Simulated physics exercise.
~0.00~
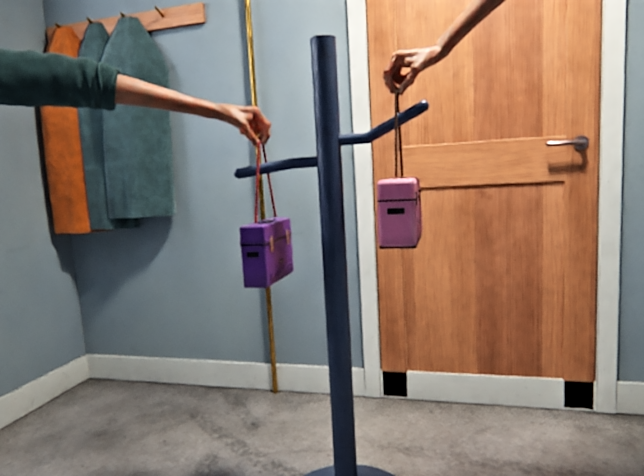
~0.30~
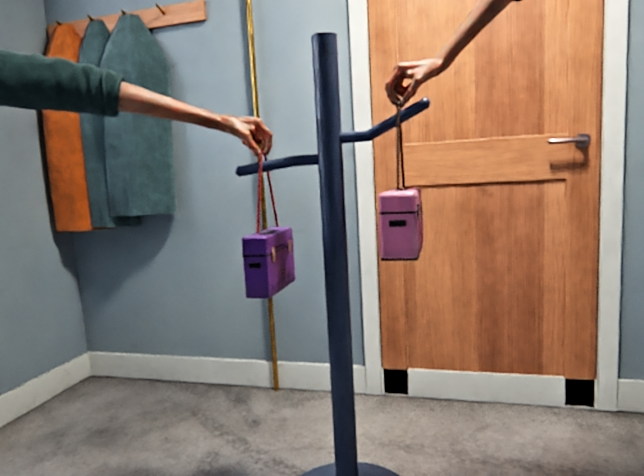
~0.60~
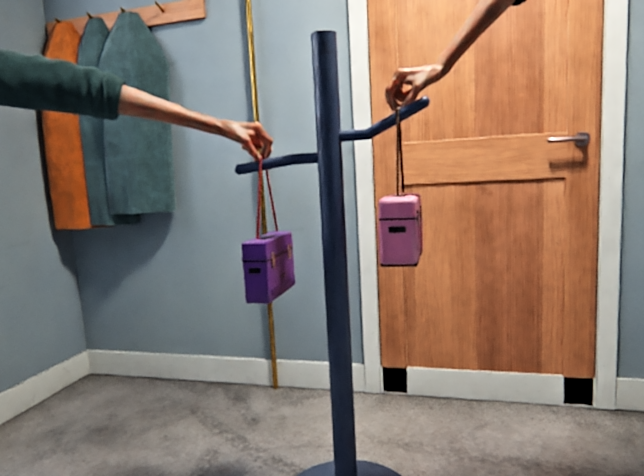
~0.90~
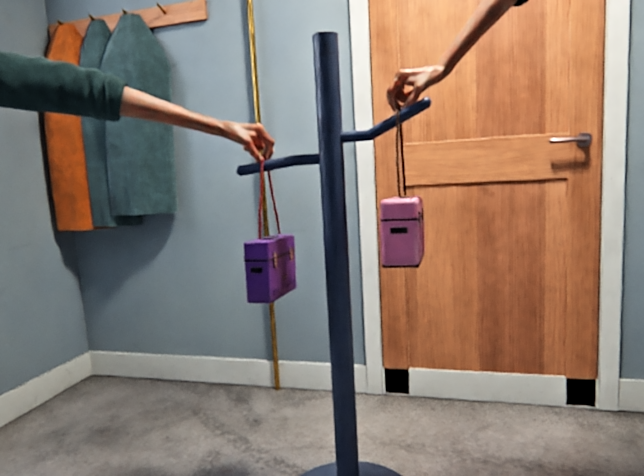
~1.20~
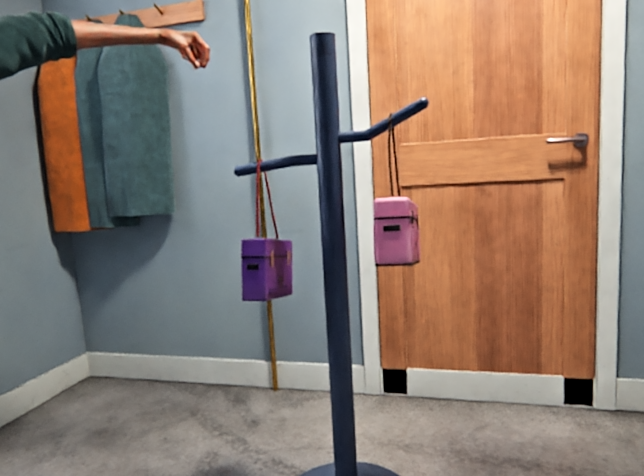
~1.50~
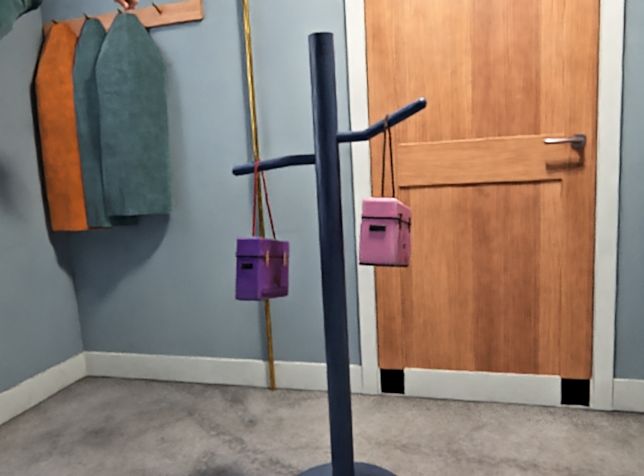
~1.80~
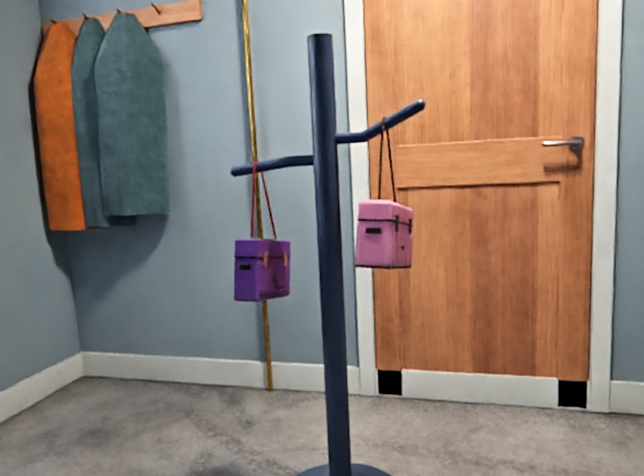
Two arms, one in a dark green sleeve at left and another reaching from the upper right, hold small cases by cord loops at a dark blue stand, seen from the front by a slightly swaying camera. The purple case is at the left peg and the pink one at the right, before a wooden door, with orange and teal garments on a grey-blue wall. The hands lower both cases a little, then let go and withdraw. The pink case tilts and shifts slightly left, toward the post. Both cases remain hanging from their pegs.
